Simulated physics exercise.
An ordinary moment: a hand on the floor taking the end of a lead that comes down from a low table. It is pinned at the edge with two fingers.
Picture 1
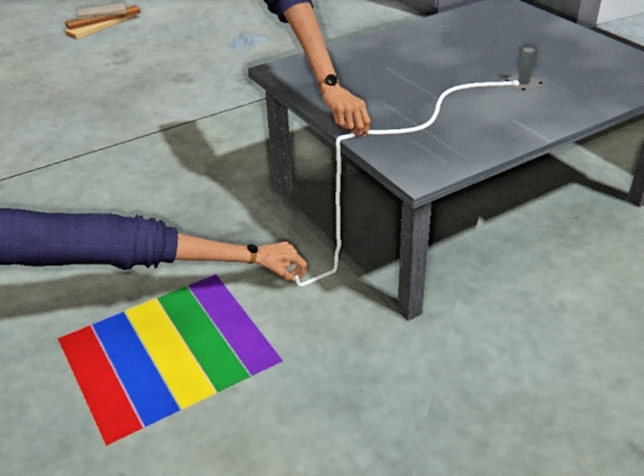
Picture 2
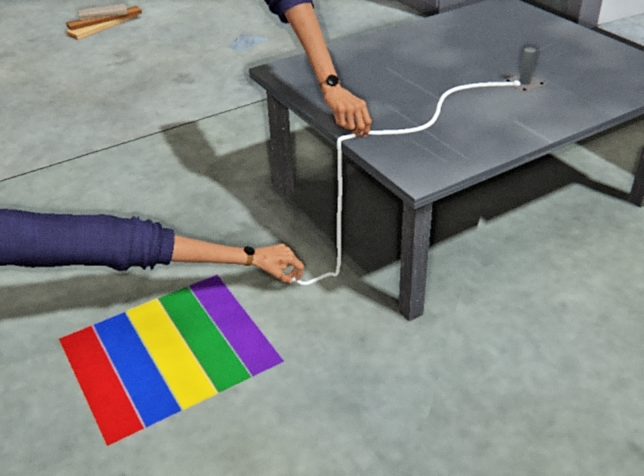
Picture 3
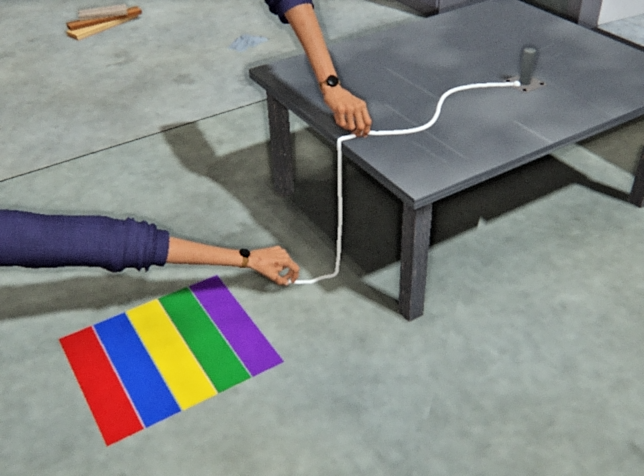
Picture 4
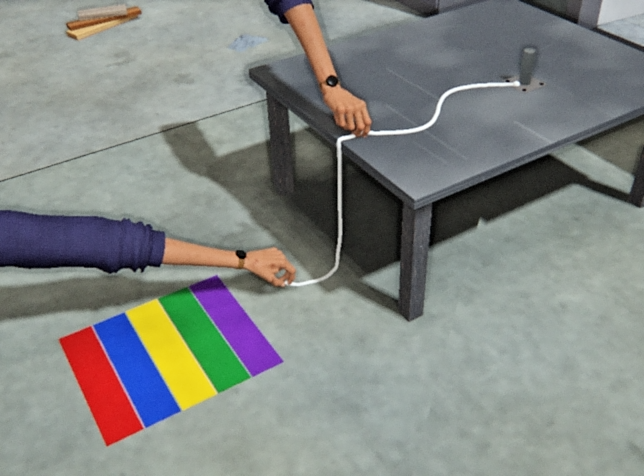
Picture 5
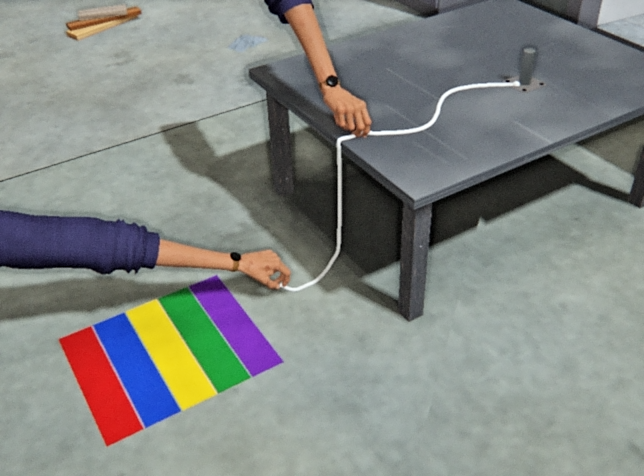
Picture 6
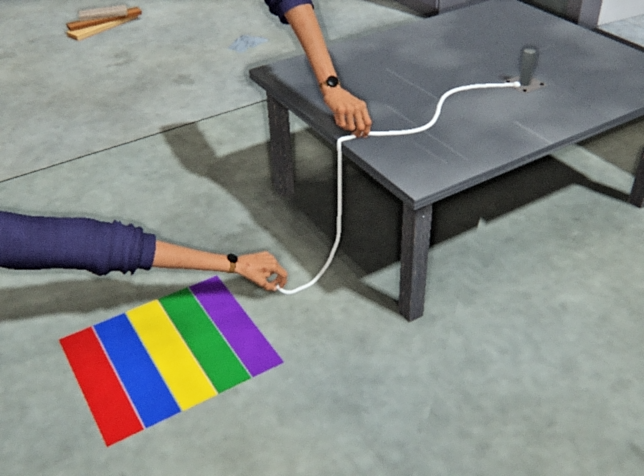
To begin with, one hand pins a white lead at the edge of a low grey table while another holds its end near the floor, beside a mat of coloured stripes. The lower hand then draws the end slightly left, and the hanging stretch shifts from a sharp bend to a smoother curve.
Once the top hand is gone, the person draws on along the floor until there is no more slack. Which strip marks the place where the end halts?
The yellow strip does.
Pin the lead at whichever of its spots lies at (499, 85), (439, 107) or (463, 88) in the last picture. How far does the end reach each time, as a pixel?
About (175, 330), (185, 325) and (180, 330).
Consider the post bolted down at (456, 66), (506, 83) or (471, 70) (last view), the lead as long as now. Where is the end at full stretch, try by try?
Try by try: (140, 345), (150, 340) and (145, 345).
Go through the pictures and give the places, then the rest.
End (297, 277); purple (255, 351); green (222, 366); yellow (188, 382); blue (152, 398); red (115, 416), in the first frame.
End (294, 279); lead through (484, 85) (440, 104) (406, 131) (340, 150) (340, 210) (338, 267), in the second frame.
End (290, 281), in the third frame.
End (286, 283); lead through (484, 86) (439, 104) (406, 132) (339, 150) (340, 210) (336, 268), in the fourth frame.
End (281, 285), in the fifth frame.
End (278, 287); lead through (484, 86) (440, 105) (406, 132) (340, 151) (340, 211) (324, 269), in the sixth frame.
Early on, end near (221, 311); over purple.
Midway, end near (188, 325); over green.
At the end of the slack, end near (168, 334); over yellow. The yellow one.
